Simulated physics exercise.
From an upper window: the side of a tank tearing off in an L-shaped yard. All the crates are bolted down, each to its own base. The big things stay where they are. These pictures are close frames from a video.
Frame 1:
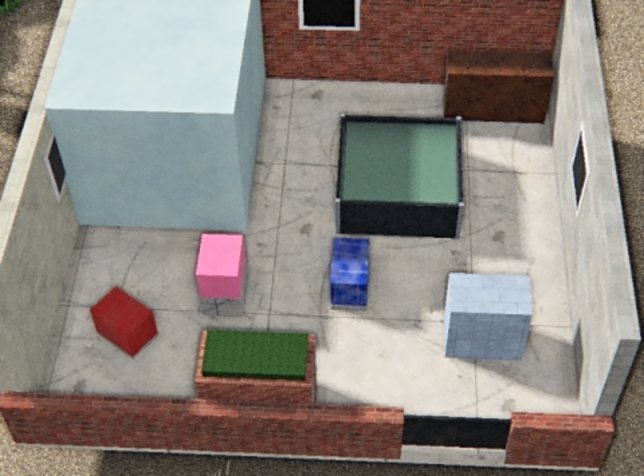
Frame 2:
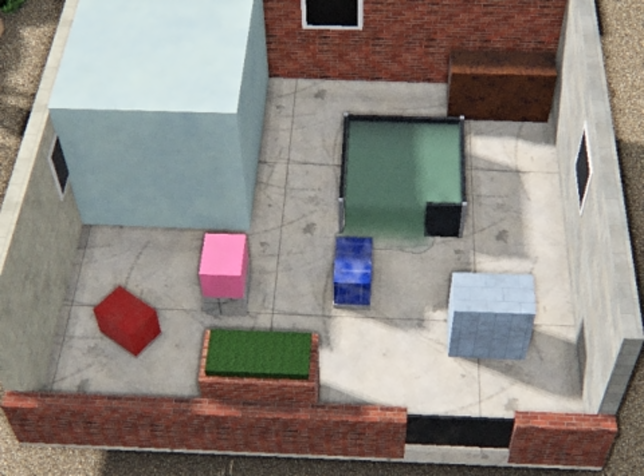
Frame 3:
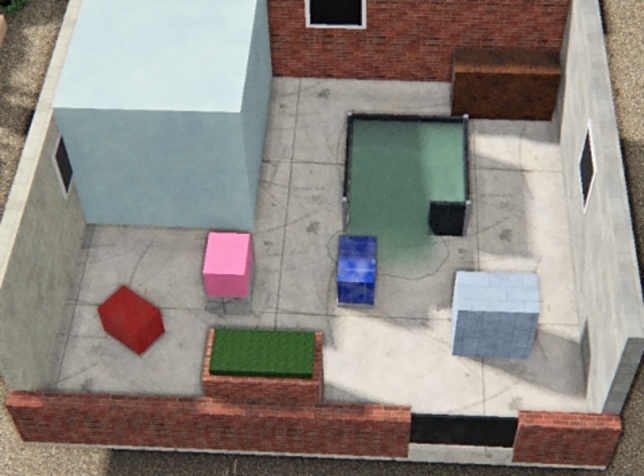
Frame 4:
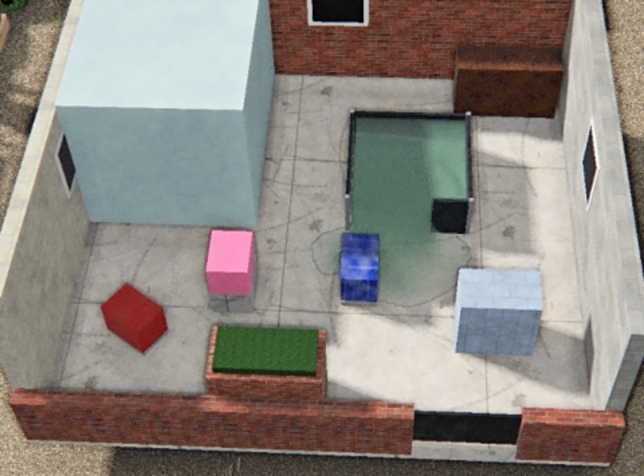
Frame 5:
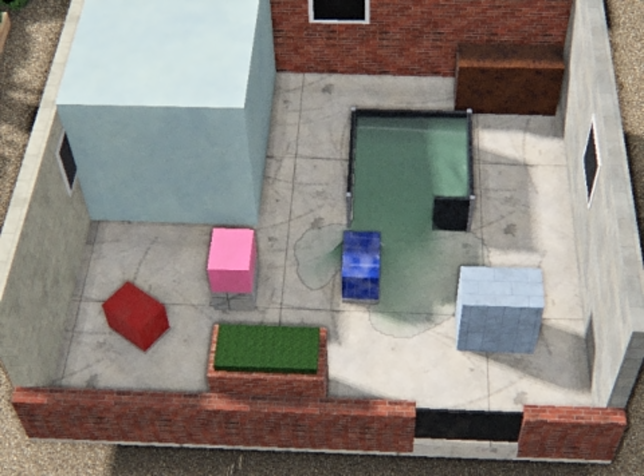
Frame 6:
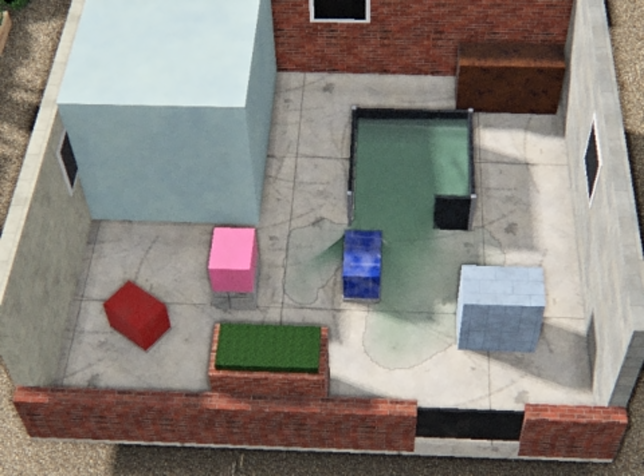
Green water stands level in an open dark-sided tank, then pours out through a gap in its front and spreads over the paved floor, around a blue block and toward the viewer, while the view shifts very slightly. The walled yard is seen from high above. A pale blue block fills the left, with pink and red blocks, a green-topped brick planter and a light blue block nearer.
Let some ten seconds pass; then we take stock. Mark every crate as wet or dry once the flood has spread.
Pink crate: Dry, red crate: Wet, blue crate: Wet.
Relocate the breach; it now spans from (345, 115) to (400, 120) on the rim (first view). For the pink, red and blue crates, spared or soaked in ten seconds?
Going crate by crate, the pink one stays out of reach, then the red one is caught, then the blue one stays out of reach.
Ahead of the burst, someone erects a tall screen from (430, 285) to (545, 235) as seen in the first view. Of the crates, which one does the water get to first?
I'd pick the one in blue.
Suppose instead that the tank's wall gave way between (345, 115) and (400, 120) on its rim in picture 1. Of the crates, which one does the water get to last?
The one in red comes last.
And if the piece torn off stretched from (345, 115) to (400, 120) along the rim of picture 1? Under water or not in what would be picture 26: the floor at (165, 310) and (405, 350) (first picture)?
Well, the first one's spared and the next one's spared.
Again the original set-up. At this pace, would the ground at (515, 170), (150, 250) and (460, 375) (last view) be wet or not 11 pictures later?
First spared, second inundated, third inundated.
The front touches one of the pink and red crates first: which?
Answer: The one in pink.
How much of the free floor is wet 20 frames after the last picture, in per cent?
By my count, 65 percent.
A moment on, water covers 30 % of the floor; the pink crate water round its plinth, the red crate not reached, the blue crate water round its plinth.
Next, water covers 45 % of the floor; the pink crate water round its plinth, the red crate not reached, the blue crate water round its plinth.
Then, water covers 65 % of the floor; the pink crate water round its plinth, the red crate water round its plinth, the blue crate water round its plinth.
Later, water covers 90 % of the floor; the pink crate water round its plinth, the red crate water round its plinth, the blue crate water round its plinth.
In the end, water covers 100 % of the floor; the pink crate stayed above the water, the red crate was topped, the blue crate was topped.
